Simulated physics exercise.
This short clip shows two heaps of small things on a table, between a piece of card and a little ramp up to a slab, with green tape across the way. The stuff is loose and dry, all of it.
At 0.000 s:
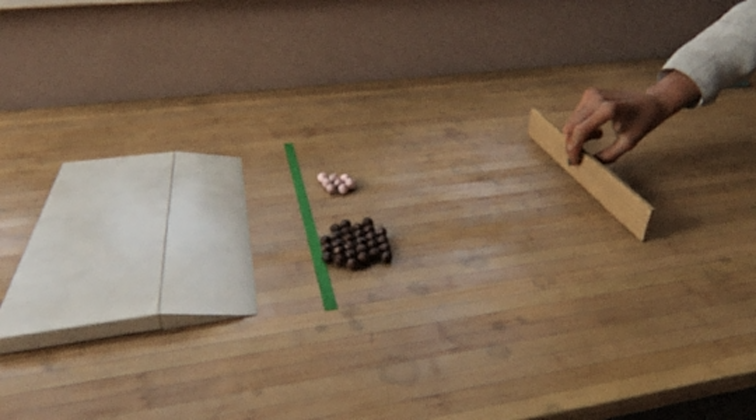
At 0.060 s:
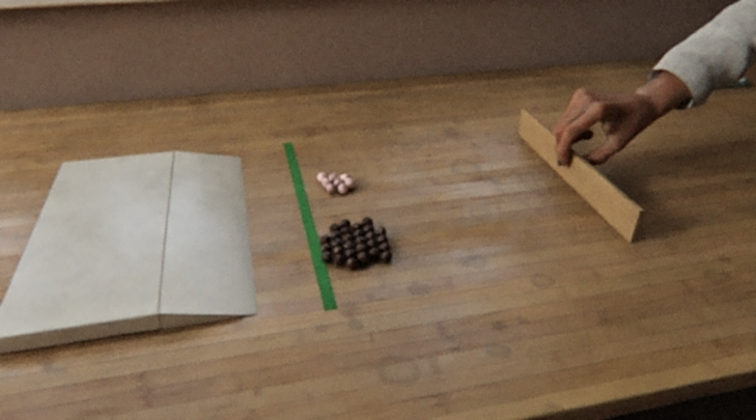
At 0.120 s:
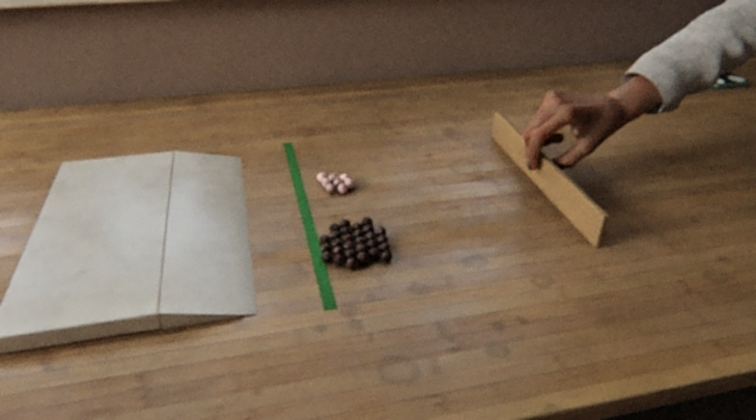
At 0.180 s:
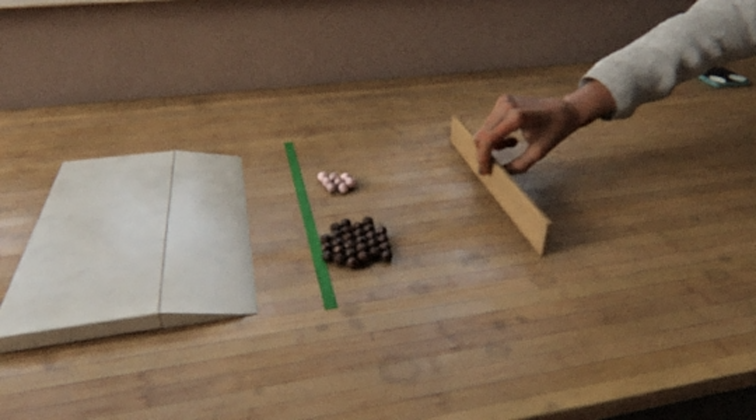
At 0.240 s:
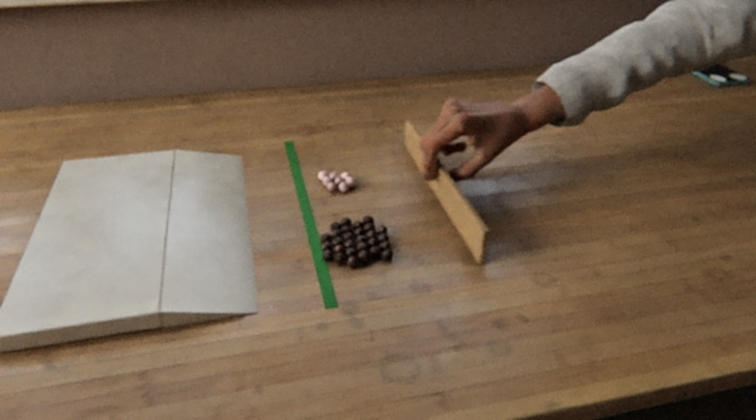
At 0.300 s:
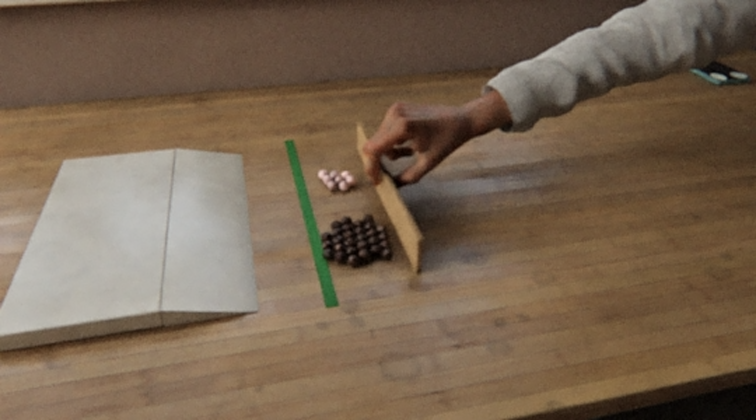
At the start, a hand holds an upright piece of card at the right of a wooden table, away from dark brown balls, smaller pink pieces, green tape and a pale ramp. The hand then slides the card left across the table until it is close beside the two heaps, which stay still.
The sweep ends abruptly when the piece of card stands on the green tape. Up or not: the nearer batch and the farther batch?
You'd find the nearer batch getting some over the top and the farther batch getting some over the top.
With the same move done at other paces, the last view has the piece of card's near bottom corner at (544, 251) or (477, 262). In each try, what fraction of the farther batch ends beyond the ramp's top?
10 per cent, then 100 per cent.
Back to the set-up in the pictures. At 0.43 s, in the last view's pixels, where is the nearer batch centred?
Its centre is at about (249, 262).
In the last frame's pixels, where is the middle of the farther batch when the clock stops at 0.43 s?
Roughly (236, 185).
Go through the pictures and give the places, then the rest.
Piece of card at (638, 215), at rest; green tape at (290, 149); top of the ramp at (161, 299); nearer batch at (360, 243), some chocolate balls; farther batch at (339, 184), a few sugar pearls, in the first frame.
Piece of card at (627, 216); farther batch at (338, 183), in the second frame.
Piece of card at (593, 221); nearer batch at (360, 242), in the third frame.
Piece of card at (538, 228); farther batch at (339, 183), in the fourth frame.
Piece of card at (477, 236); nearer batch at (361, 241), in the fifth frame.
Piece of card at (414, 244); green tape at (290, 146); top of the ramp at (162, 296); nearer batch at (361, 240); farther batch at (340, 181), in the sixth frame.
Around 0.36 s, piece of card still moving, near (323, 178); nearer batch all short of the ramp; farther batch all short of the ramp.
Around 0.43 s, piece of card stopped at the green tape; nearer batch about half on the ramp, about half short of the ramp; farther batch about half on the ramp, about half short of the ramp.
Around 0.71 s, piece of card stopped at the green tape; nearer batch nearly all past the top, a stray few on the ramp; farther batch all past the top.
Finally (1.6 s), piece of card stopped at the green tape; nearer batch all past the top; farther batch all past the top.
